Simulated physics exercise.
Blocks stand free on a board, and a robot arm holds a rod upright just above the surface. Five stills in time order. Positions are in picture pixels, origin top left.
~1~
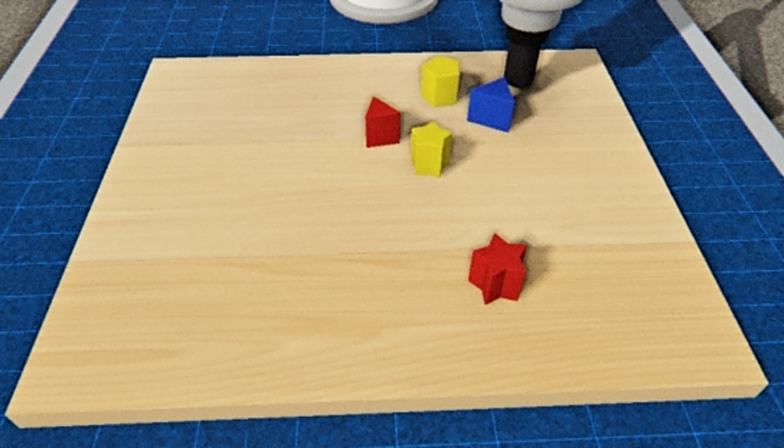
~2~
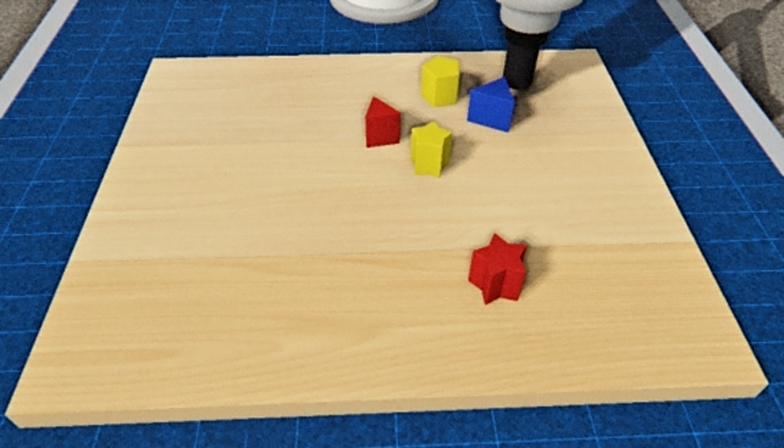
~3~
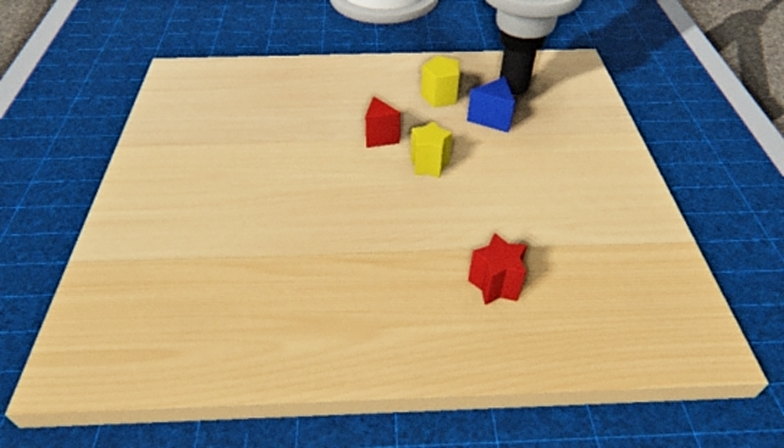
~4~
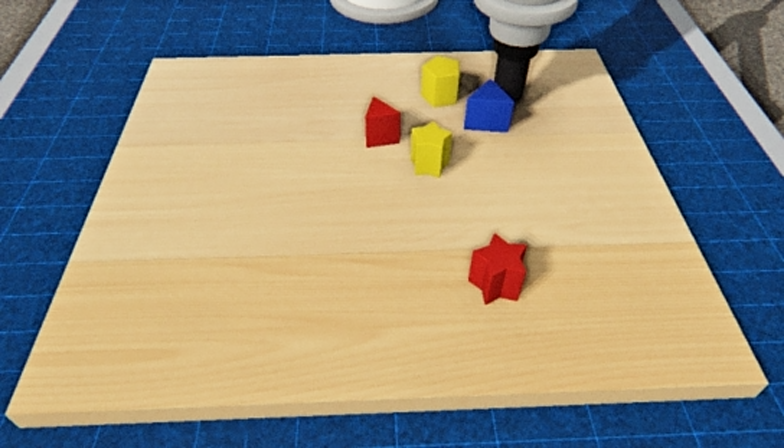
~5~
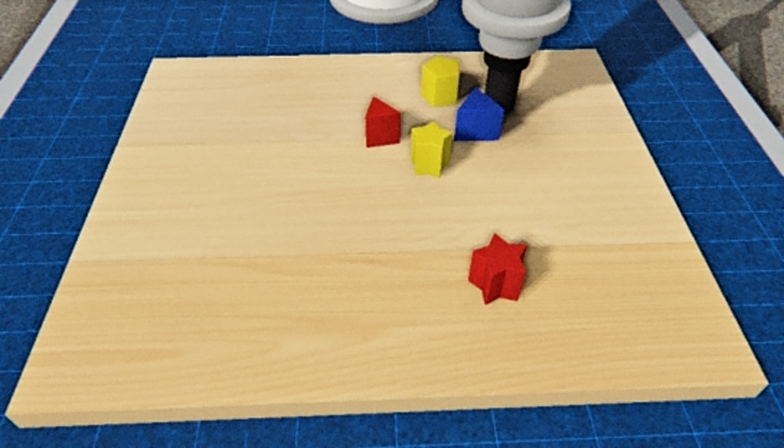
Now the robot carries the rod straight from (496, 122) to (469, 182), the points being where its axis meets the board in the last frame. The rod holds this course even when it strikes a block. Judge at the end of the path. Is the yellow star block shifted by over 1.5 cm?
I'd say no.
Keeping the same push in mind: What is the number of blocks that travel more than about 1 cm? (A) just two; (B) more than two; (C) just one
The one that fits is C, just one.
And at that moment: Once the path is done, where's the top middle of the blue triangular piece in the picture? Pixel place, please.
(451, 122)
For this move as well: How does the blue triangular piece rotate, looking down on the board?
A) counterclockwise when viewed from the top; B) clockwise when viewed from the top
Letter B.
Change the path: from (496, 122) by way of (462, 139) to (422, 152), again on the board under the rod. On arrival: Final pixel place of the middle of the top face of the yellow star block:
Its top centre is at about (405, 156).
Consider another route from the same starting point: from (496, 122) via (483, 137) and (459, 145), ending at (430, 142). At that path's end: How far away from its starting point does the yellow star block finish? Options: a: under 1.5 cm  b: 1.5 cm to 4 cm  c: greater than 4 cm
The one that fits is b, 1.5 cm to 4 cm.
The first path, step by step. One third of the way, rod (490, 126); blue triangular piece (463, 115), turned 20° clockwise.
Two thirds of the way, rod (480, 147); yellow star block (429, 135); blue triangular piece (452, 122), turned 50° clockwise.
At the end, rod (471, 167); yellow star block (428, 136); yellow pentagonal block still; blue triangular piece (451, 122), turned 55° clockwise.
